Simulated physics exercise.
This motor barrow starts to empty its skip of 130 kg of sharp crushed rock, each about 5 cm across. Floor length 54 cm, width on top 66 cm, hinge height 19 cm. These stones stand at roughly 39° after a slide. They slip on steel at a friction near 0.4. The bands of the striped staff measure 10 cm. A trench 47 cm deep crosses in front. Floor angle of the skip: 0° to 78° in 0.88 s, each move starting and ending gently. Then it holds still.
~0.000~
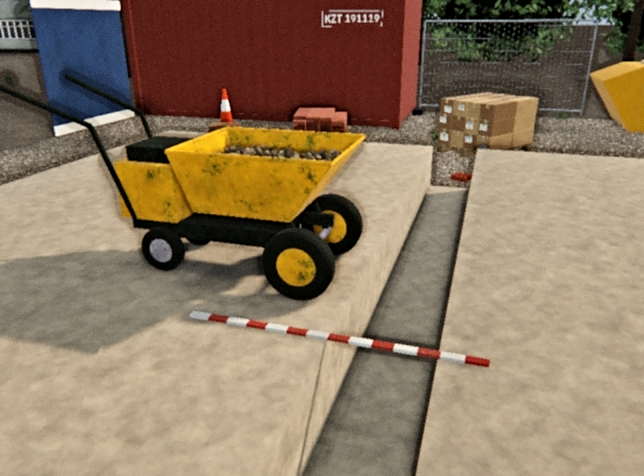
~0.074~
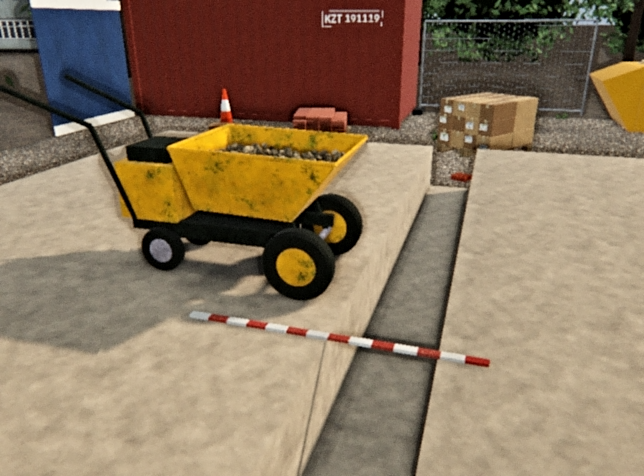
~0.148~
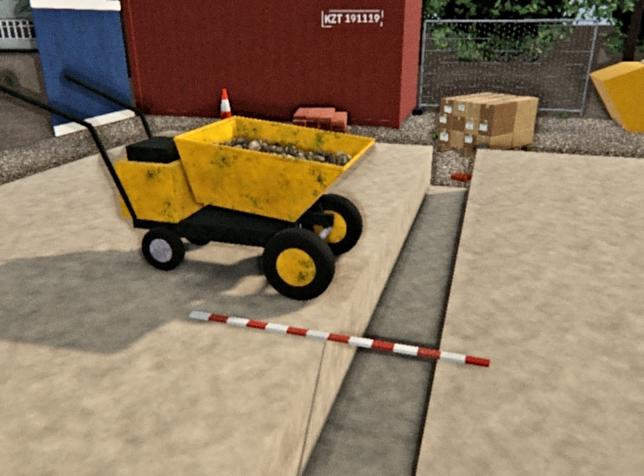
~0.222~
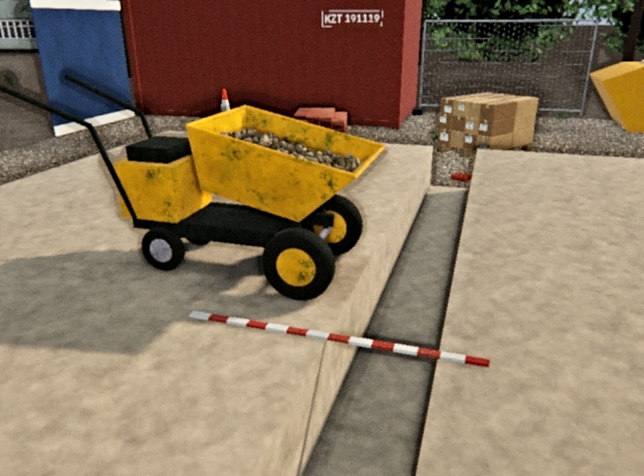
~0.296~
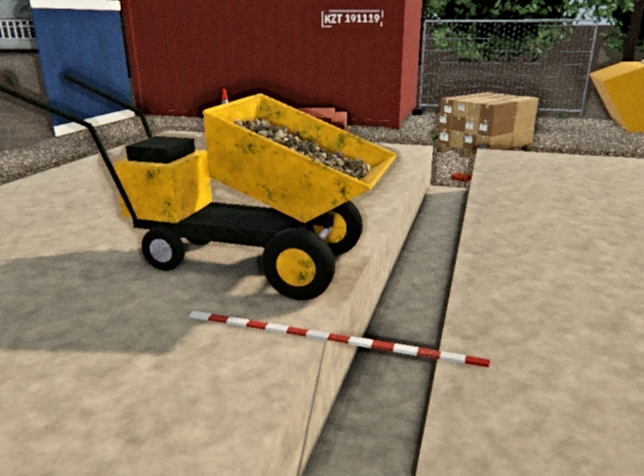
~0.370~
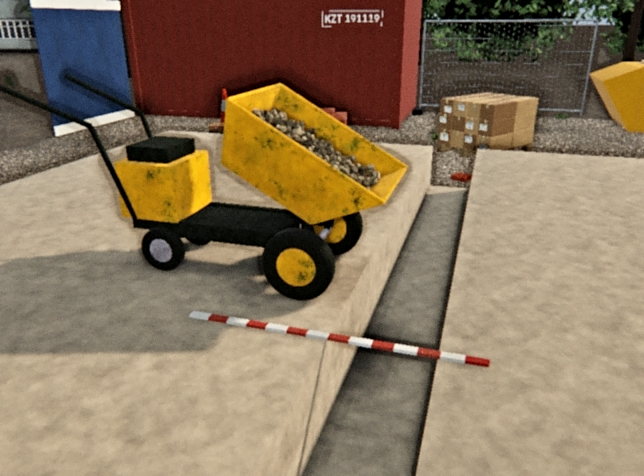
A yellow motor barrow with black handles and a skip of grey crushed rock stands left of centre on pale paving in a sunlit yard, seen from slightly above by a still camera. Before it, a red-and-white striped staff crosses a narrow trench, with a red container, traffic cone and cardboard boxes behind. The skip tilts gently, then further, its rear rising and front lip lowering rightward, while the wheels stay put.
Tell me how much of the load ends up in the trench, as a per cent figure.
Some 66 per cent ends up in the trench.
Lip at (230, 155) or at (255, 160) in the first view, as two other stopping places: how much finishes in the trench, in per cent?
Roughly 65 in a hundred, then 100 in a hundred.
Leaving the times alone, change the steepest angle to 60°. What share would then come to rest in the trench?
I'd guess some 20 in a hundred.
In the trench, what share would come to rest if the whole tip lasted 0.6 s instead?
About 50 percent, I'd say.
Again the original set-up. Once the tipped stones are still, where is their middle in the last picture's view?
Somewhere around (433, 345) in the last picture.
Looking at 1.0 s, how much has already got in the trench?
15 per cent, give or take.
After 0.7 s the floor is at 66°; 100 % in the skip; the foremost stones are at (409, 247).
After 1.0 s the floor is at 78°; 70 % in the skip, 16 % in the trench, 14 % past the trench; the foremost stones are at (496, 298).
After 1.3 s the floor is at 78°; 25 % in the skip, 40 % in the trench, 35 % past the trench; the foremost stones are at (607, 301).
After 3.3 s the floor is at 78°; 0 % in the skip, 66 % in the trench, 34 % past the trench; the foremost stones are past the picture's edge.
